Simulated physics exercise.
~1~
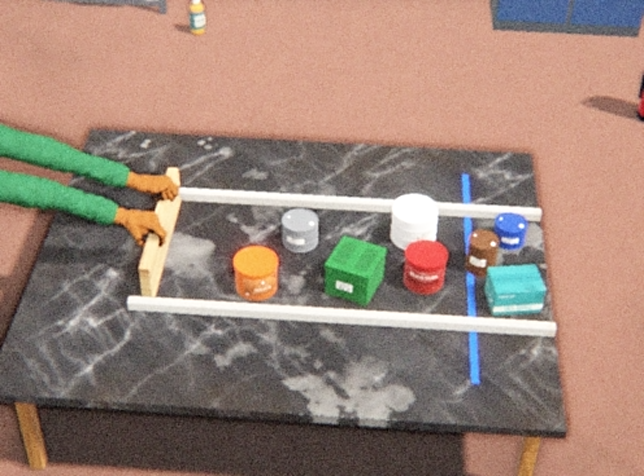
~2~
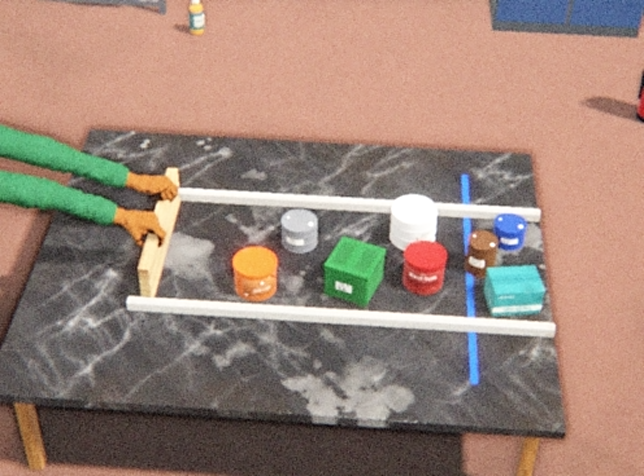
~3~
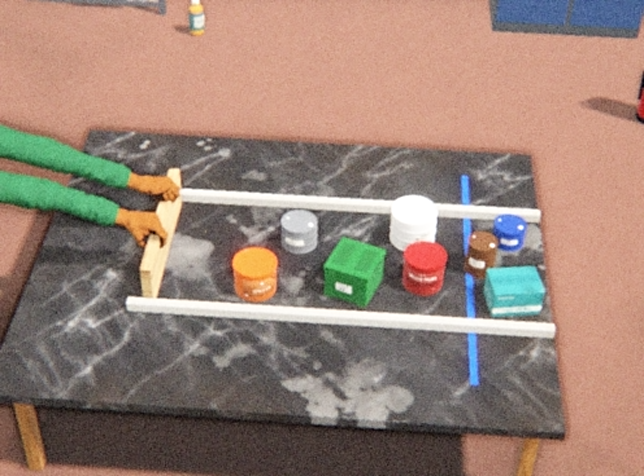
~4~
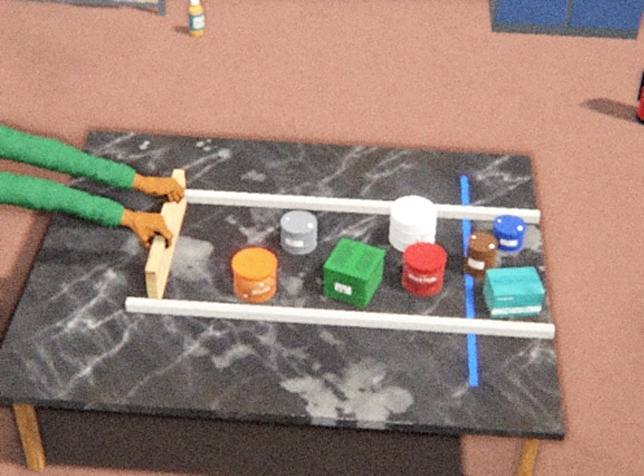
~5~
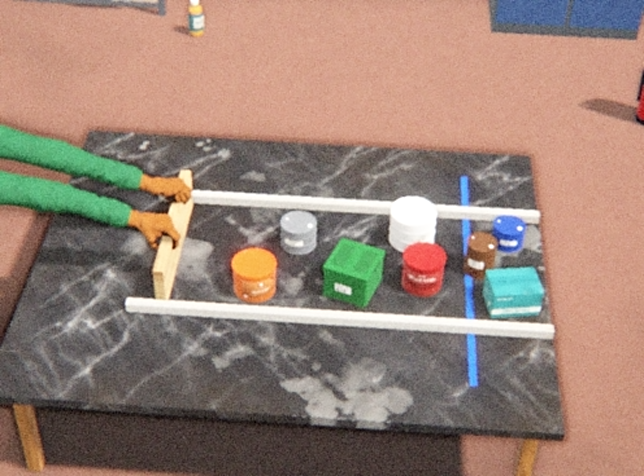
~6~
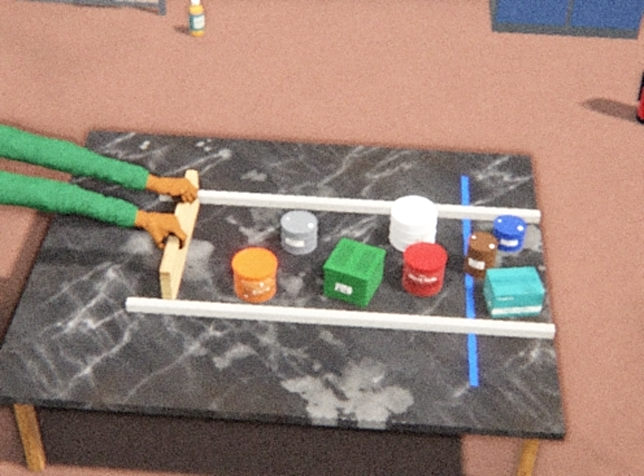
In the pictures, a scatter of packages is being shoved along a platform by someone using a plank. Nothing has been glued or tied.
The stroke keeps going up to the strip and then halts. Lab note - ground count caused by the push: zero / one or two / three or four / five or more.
Looks to me like the count going over is a one or a two.
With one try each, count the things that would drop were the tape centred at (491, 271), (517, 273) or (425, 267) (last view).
4, 5, 0.
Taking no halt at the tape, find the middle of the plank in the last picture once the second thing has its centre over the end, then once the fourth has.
The middle is near (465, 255) first and near (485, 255) after.
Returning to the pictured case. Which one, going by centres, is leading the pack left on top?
Turquoise parcel, foremost.
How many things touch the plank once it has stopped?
Number in contact with it: 3.
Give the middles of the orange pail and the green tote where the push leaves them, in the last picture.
First (493, 301), then (514, 273).
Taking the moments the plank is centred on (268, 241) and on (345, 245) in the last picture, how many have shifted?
First 1 and then 4.
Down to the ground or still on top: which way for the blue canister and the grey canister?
I'd say the blue canister stays where it is, while the grey canister stays where it is.
A little later, none off yet; blue canister at rest near (509, 233); turquoise parcel at rest near (513, 292); brown canister at rest near (481, 255).
Next, none off yet; blue canister at rest near (509, 233); turquoise parcel at rest near (513, 292); brown canister shifted about its own width near (498, 251).
When it is over, the number that fall off is one or two; down, brown canister.
